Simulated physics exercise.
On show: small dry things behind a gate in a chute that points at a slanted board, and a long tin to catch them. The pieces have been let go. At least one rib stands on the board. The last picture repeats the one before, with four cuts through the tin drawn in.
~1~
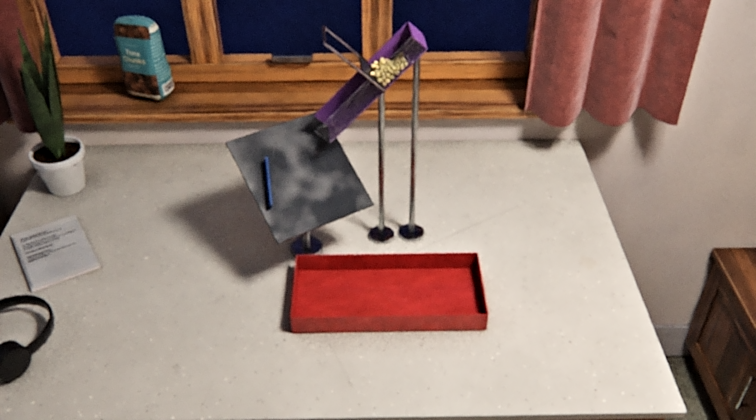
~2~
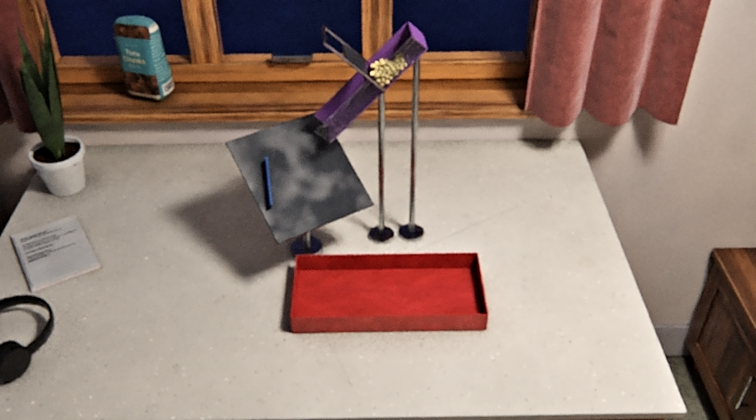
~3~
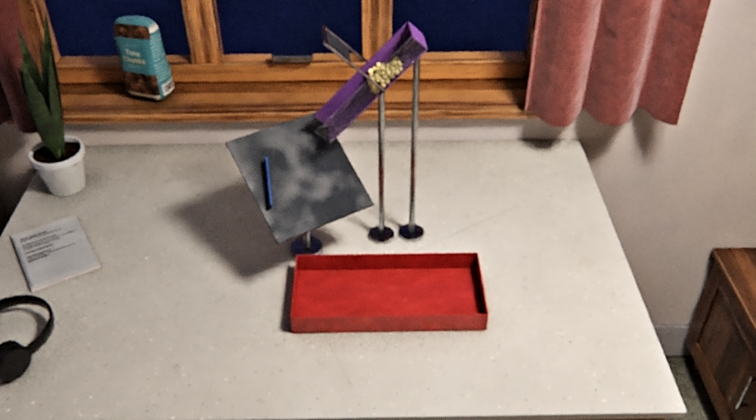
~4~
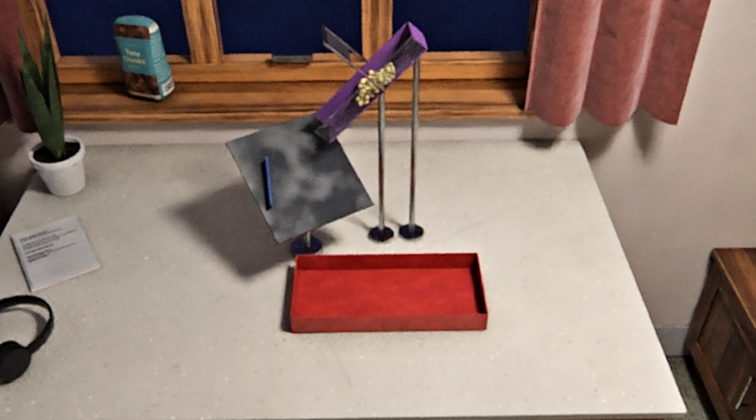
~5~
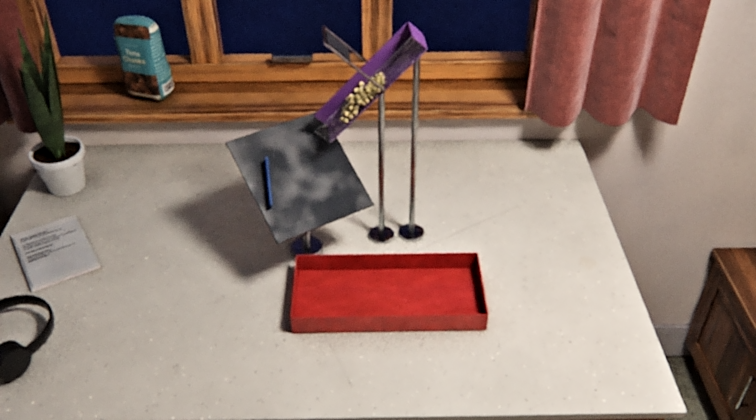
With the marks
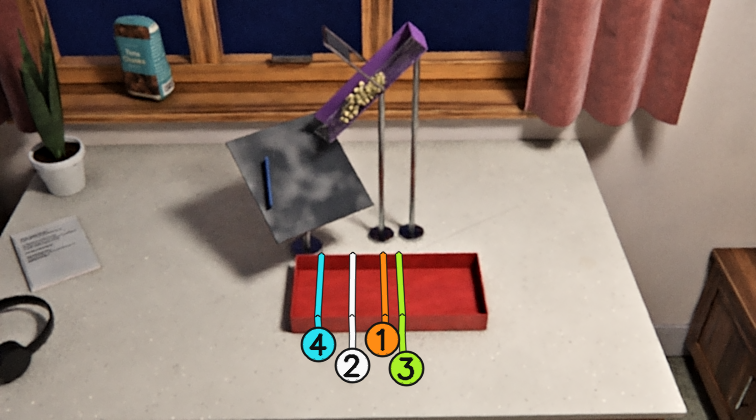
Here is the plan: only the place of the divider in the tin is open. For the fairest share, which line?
4 beats the others.
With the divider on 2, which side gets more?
The left side.
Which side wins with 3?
The left side.
On the marked copy, line 1 crosses the front rim at (385, 316); line 2 crosses the front rim at (352, 316); line 3 crosses the front rim at (402, 315); line 4 crosses the front rim at (317, 317).
With 1, of what is caught, nearly all on the left of the divider, a small part on the right.
With 2, of what is caught, most on the left of the divider, a small part on the right.
With 3, of what is caught, nearly all on the left of the divider, a stray few on the right.
With 4, of what is caught, about half on the left of the divider, about half on the right.
